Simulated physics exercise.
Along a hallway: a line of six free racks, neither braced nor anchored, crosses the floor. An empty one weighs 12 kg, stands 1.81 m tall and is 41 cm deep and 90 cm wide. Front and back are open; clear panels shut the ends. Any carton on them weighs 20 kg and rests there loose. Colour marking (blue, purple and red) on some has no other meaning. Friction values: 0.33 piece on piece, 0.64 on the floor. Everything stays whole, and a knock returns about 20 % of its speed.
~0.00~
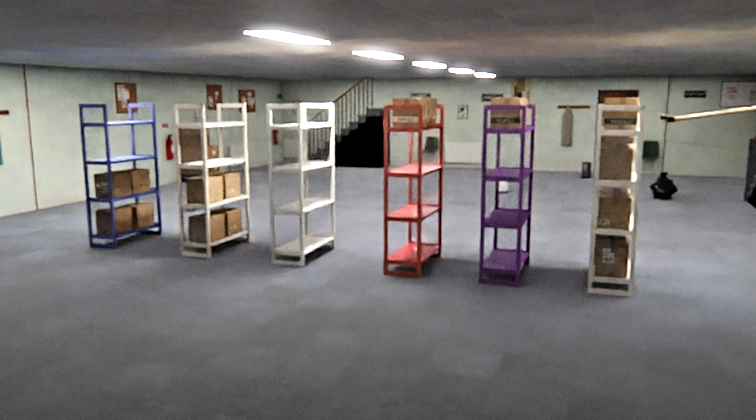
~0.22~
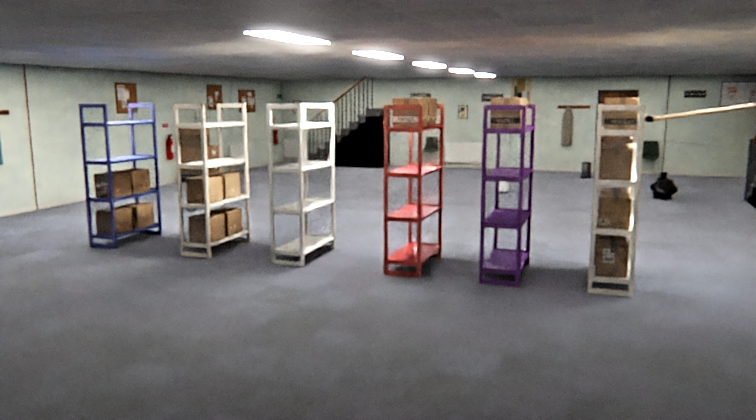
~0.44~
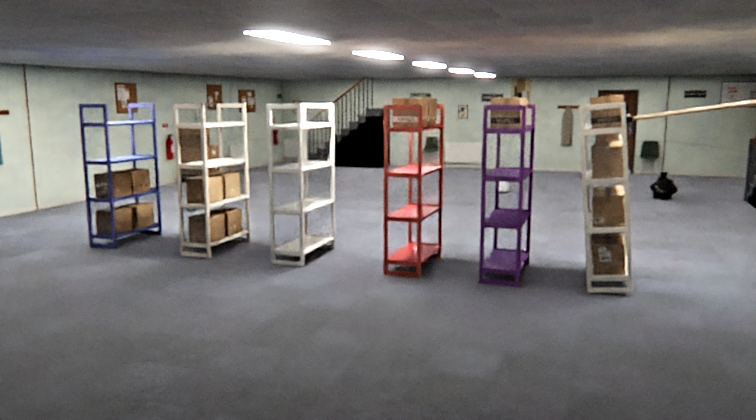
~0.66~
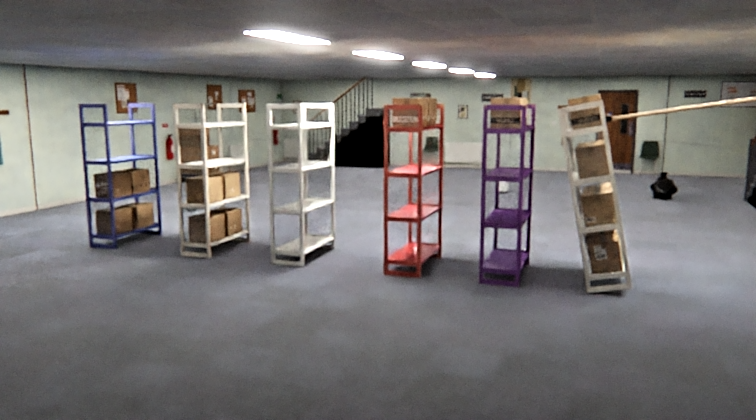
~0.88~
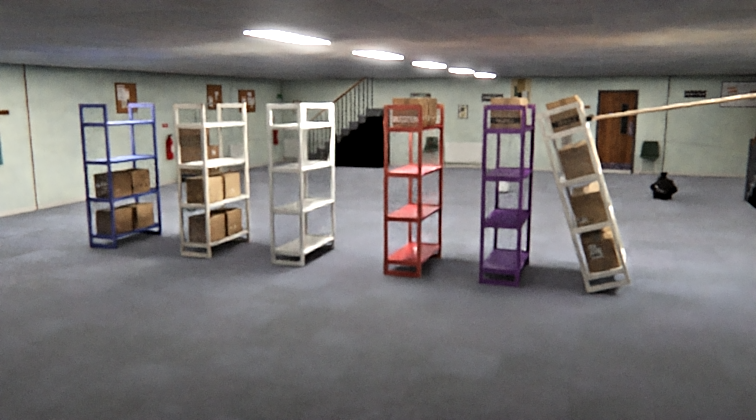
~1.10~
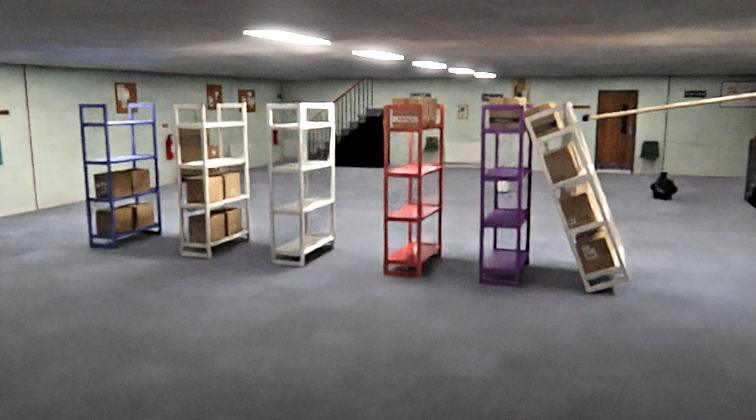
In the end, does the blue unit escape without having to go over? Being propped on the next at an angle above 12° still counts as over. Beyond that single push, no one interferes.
It is going to stay vertical.
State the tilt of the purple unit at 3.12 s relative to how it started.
Near 70 degrees from how it began.
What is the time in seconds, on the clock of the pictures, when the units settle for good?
Rest time: Around 4.5 s.
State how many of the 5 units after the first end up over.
I make it 4 of them.
After 1.48 s, 4 cartons spilt or dropped; 1 of the 5 other units over; blue unit unmoved; purple unit leaning 13°.
After 2.08 s, 9 cartons spilt or dropped; 2 of the 5 other units over; blue unit unmoved; purple unit leaning 35°.
After 2.62 s, 12 cartons spilt or dropped; 3 of the 5 other units over; blue unit unmoved; purple unit leaning 63°.
After 3.12 s, 12 cartons spilt or dropped; 4 of the 5 other units over; blue unit unmoved; purple unit leaning 67°.
At rest (4.8 s), 16 cartons spilt or dropped; 4 of the 5 other units over; blue unit shifted 55 mm; purple unit leaning 67°; red unit leaning 67°. One left standing. As the last picture would show them, middles, blue unit near (120, 173), purple unit near (421, 219).
